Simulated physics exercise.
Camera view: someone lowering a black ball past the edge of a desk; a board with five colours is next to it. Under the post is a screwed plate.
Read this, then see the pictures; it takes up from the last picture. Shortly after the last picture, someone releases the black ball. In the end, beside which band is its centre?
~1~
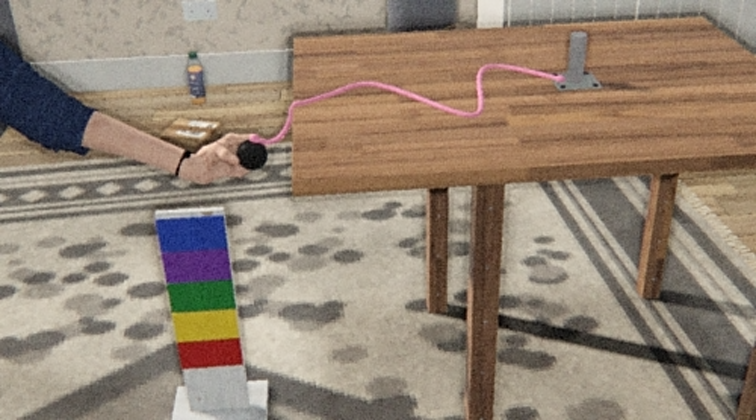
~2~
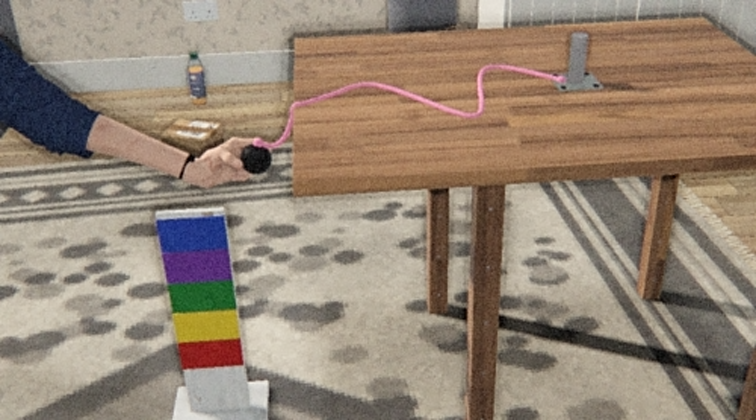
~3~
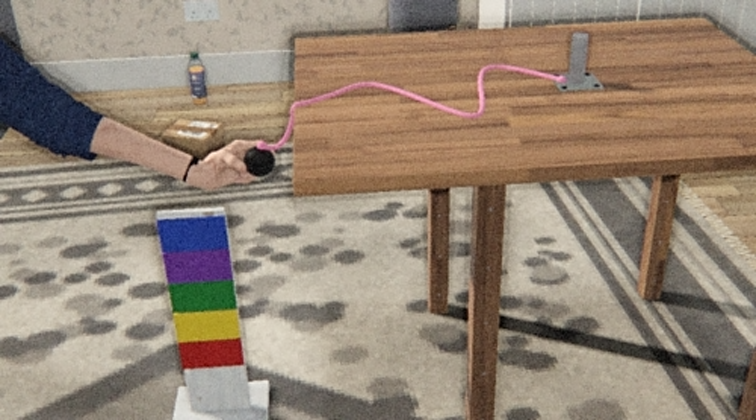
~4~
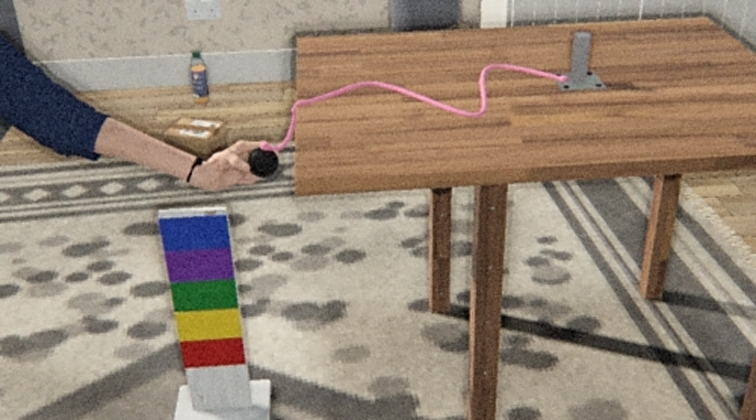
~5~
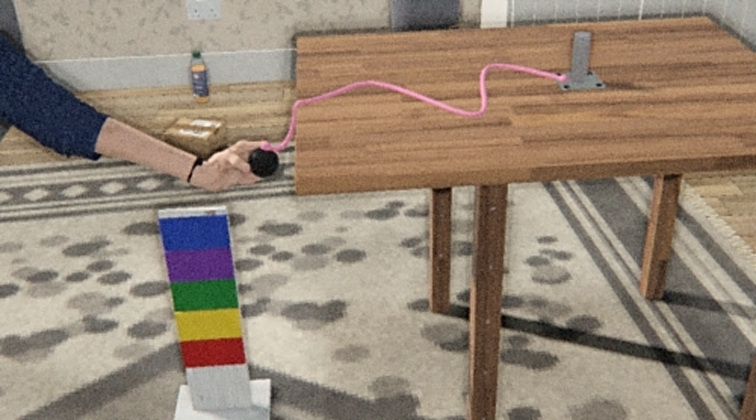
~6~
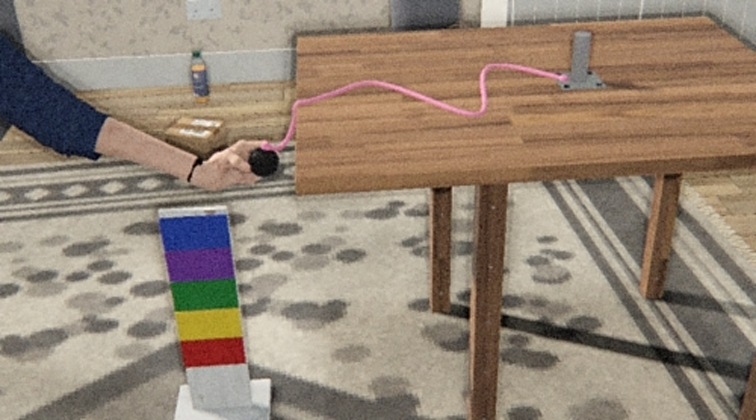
Beside yellow.
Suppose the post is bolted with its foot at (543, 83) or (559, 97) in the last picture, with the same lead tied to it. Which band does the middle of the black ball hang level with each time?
First try: Red; second try: Red.
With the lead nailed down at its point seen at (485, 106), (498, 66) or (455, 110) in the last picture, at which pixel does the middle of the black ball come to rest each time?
The three spots are (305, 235), (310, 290) and (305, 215), in that order.
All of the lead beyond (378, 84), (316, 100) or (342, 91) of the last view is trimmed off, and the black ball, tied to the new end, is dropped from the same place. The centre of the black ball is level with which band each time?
It would be above them all; purple; blue.
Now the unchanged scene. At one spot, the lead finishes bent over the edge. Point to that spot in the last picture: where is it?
Roughly (429, 100).
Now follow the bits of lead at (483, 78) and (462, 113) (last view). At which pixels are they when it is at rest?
At (448, 90), then (337, 99).
Soon after, ball near (321, 308); level with yellow.
After that, ball near (307, 312); level with yellow.
In the end, ball near (315, 312); level with yellow. Its centre hangs level with the yellow band.
